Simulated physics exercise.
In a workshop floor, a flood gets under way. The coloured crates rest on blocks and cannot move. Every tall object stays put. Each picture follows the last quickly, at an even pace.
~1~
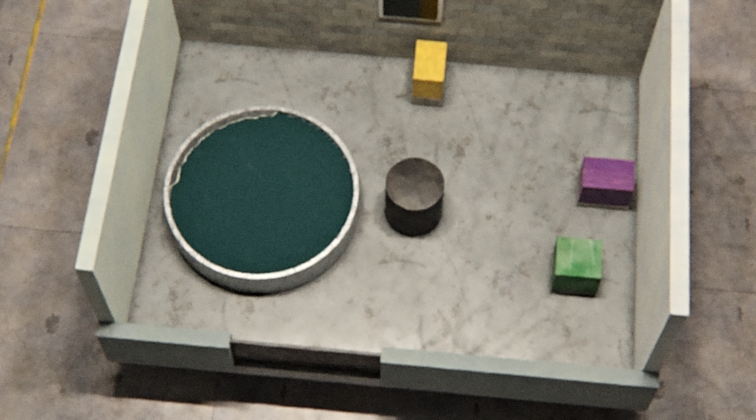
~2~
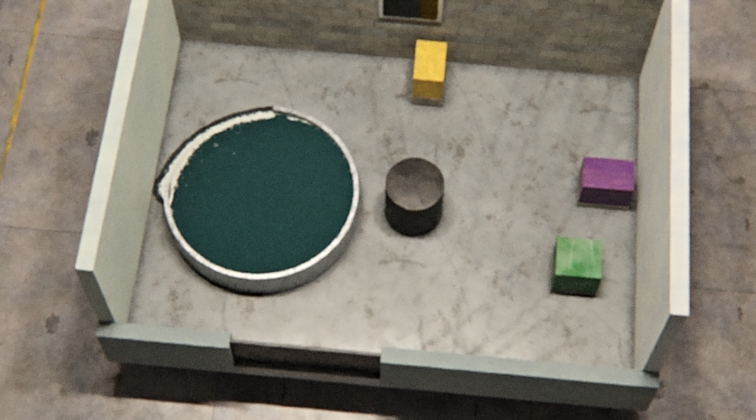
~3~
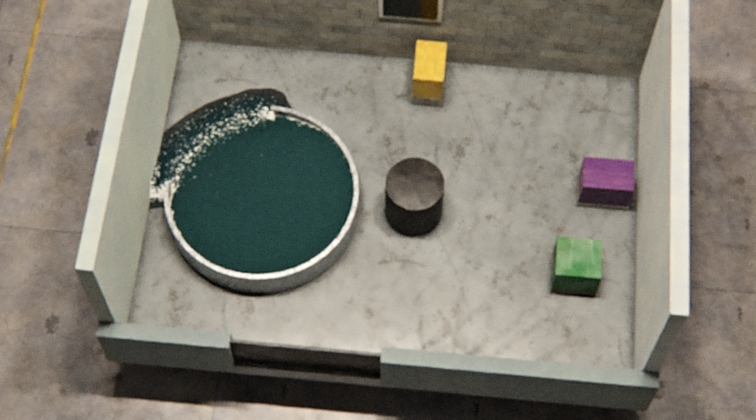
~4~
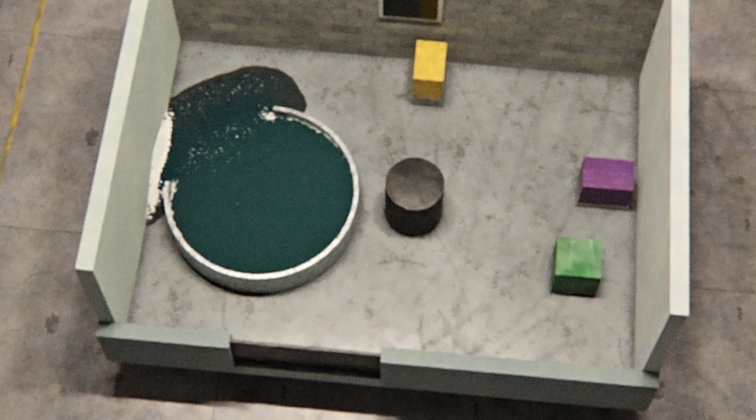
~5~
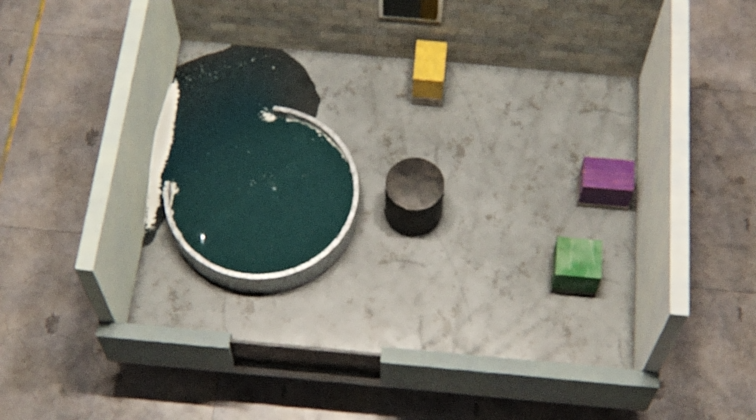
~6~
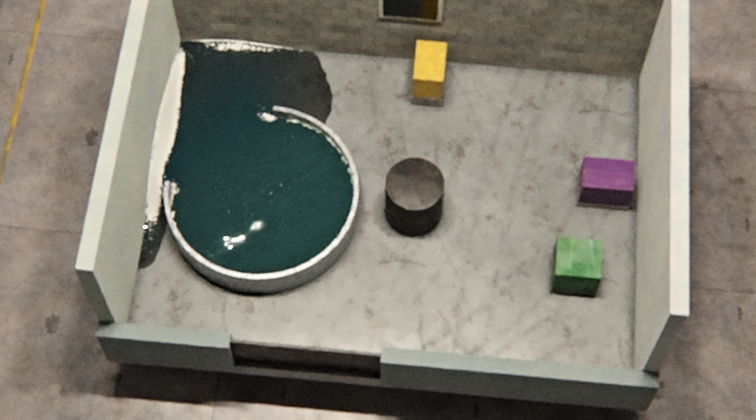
A small walled enclosure with a pale, mottled floor sits on a workshop floor, seen from a high, steady viewpoint. A round white-rimmed tank of dark green water stands at left, a dark cylinder near the middle, a yellow block at the back, and purple and green blocks at right. Water bursts through the tank's far-left side, foams against the left wall, and spreads darkly across the back-left corner to the rear wall.
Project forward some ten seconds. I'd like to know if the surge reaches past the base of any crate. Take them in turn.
Here is how it goes: The green crate is reached; the yellow crate is reached; the purple crate is reached.
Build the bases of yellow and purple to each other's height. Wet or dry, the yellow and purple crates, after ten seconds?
In that case the yellow crate is swamped, and the purple crate is unaffected.
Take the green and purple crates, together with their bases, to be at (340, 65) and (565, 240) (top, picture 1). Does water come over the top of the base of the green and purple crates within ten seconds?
Then: Green crate ends up wet; purple crate stays dry.
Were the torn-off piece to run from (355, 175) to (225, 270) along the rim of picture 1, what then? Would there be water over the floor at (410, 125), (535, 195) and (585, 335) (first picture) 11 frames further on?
In sequence: Inundated, untouched, inundated.
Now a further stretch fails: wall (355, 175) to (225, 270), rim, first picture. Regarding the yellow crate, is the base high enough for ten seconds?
Result - yellow crate avoids the flood.
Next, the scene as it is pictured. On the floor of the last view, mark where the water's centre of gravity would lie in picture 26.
I'd place it roughly at (265, 158).
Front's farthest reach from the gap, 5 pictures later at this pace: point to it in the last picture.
At roughly (125, 340).
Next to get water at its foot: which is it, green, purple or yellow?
The yellow one, I say.
A moment on, water covers 15 % of the floor; the green crate not reached, the yellow crate not reached, the purple crate not reached.
Next, water covers 25 % of the floor; the green crate not reached, the yellow crate water round its plinth, the purple crate not reached.
Then, water covers 45 % of the floor; the green crate not reached, the yellow crate water round its plinth, the purple crate not reached.
Later, water covers 90 % of the floor; the green crate water round its plinth, the yellow crate water round its plinth, the purple crate water round its plinth.
In the end, water covers 100 % of the floor; the green crate was topped, the yellow crate was topped, the purple crate was topped.
